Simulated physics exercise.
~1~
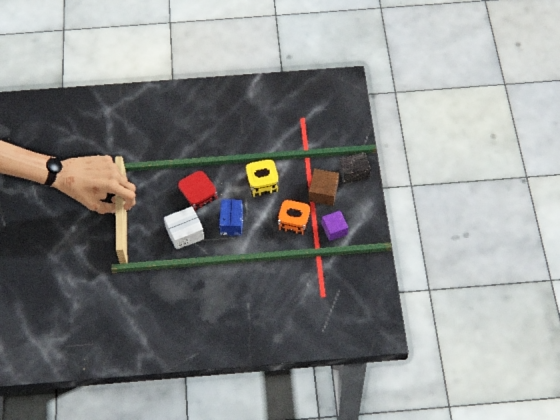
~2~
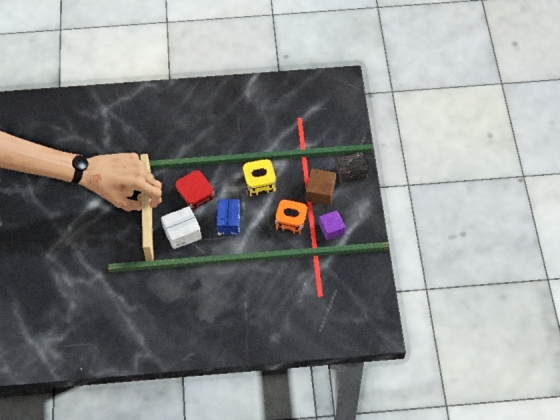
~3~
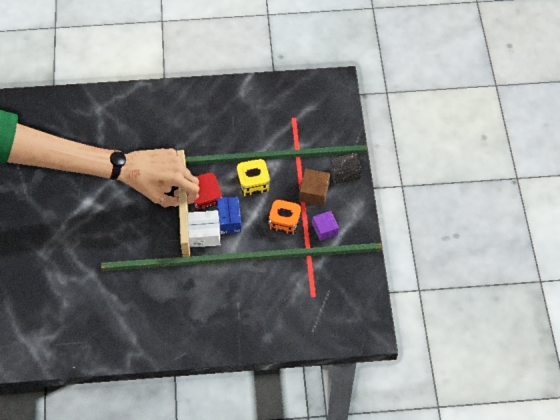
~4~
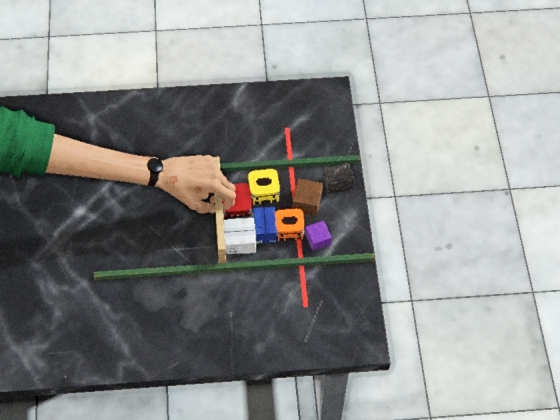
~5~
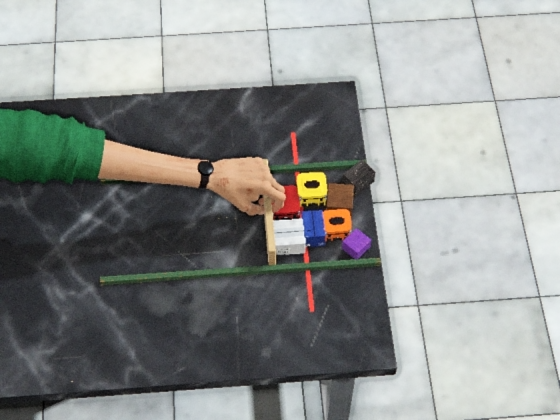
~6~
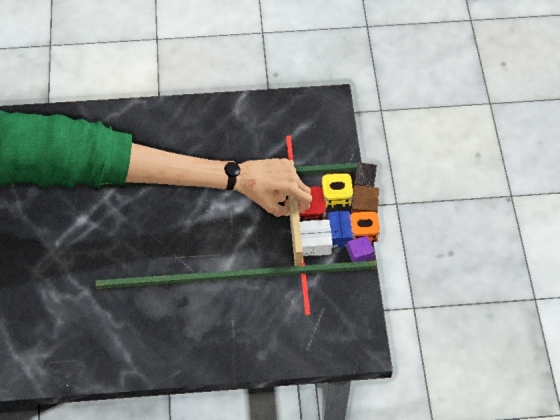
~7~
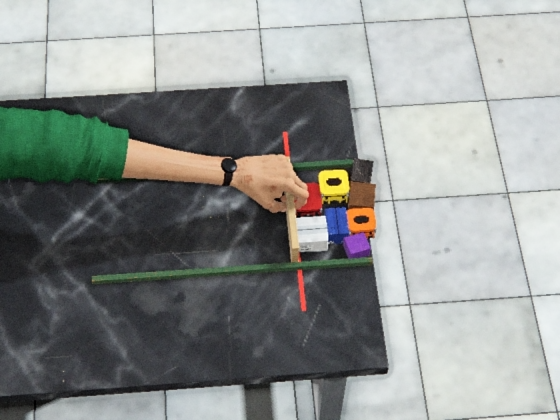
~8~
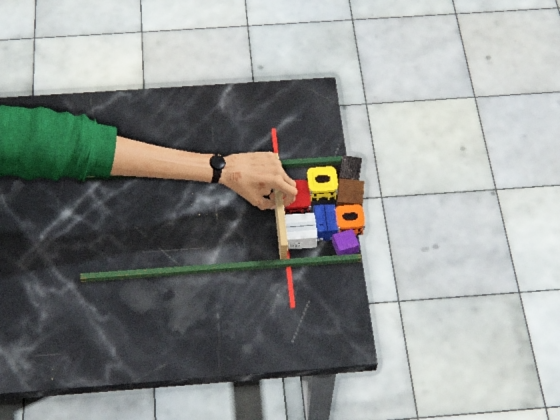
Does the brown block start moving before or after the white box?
The brown block starts moving after the white box. The board pushes the white box along first, while the brown block is still at rest.
